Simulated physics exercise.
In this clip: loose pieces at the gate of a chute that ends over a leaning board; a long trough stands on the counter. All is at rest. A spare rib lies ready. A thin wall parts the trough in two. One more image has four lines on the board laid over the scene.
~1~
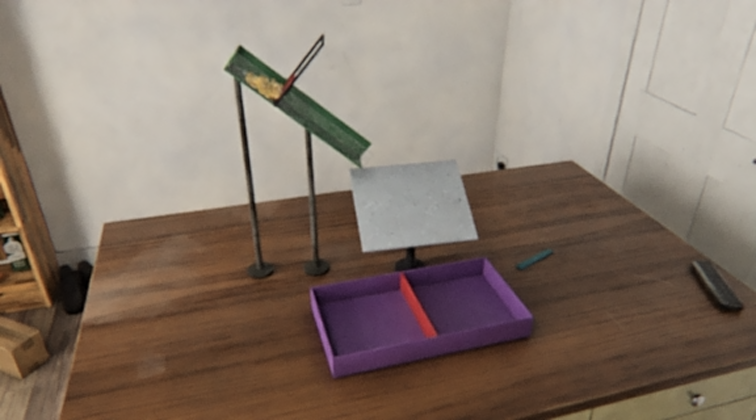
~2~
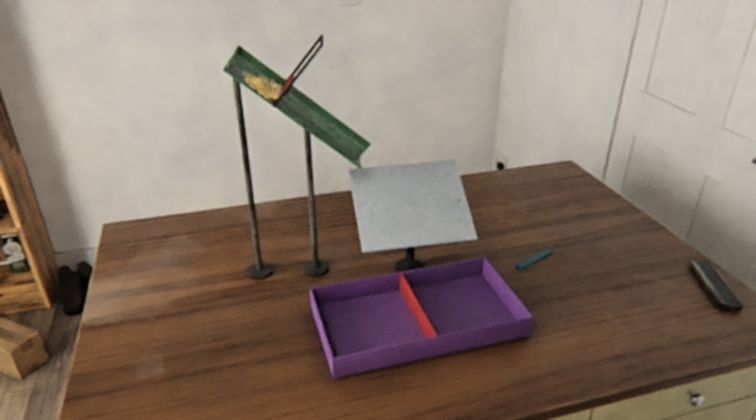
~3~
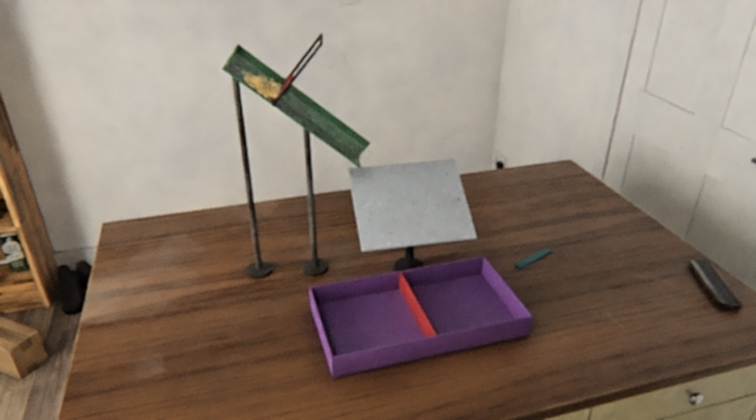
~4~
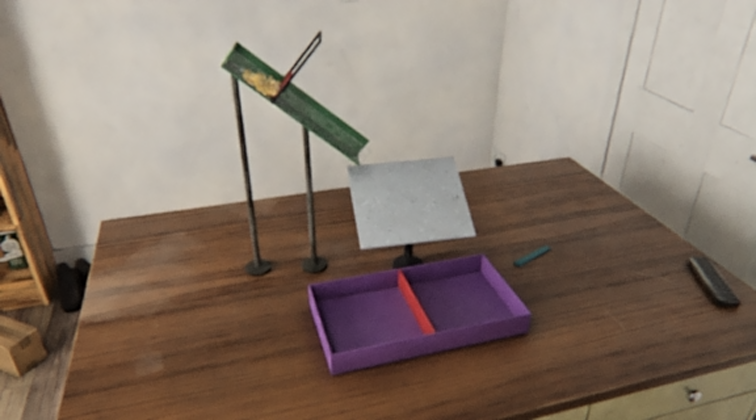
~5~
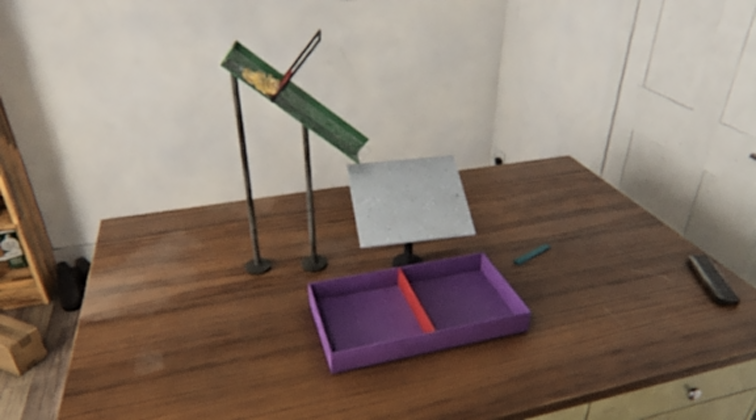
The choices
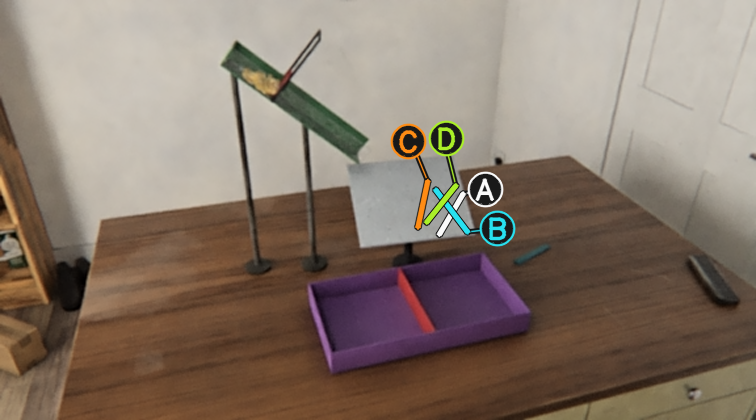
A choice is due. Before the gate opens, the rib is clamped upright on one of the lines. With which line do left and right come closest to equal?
C beats the others.
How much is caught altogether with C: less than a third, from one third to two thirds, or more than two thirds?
It is more than two thirds.
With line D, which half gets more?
The right half.
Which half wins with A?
The right half.
On the marked copy, line A from (463, 193) to (439, 234); line B from (435, 189) to (467, 231); line C from (427, 181) to (418, 227); line D from (455, 185) to (426, 222).
With A, of what is caught, about a tenth in the left half, almost all in the right.
With B, of what is caught, about a tenth in the left half, almost all in the right.
With C, of what is caught, roughly half in the left half, roughly half in the right.
With D, of what is caught, about a tenth in the left half, almost all in the right.
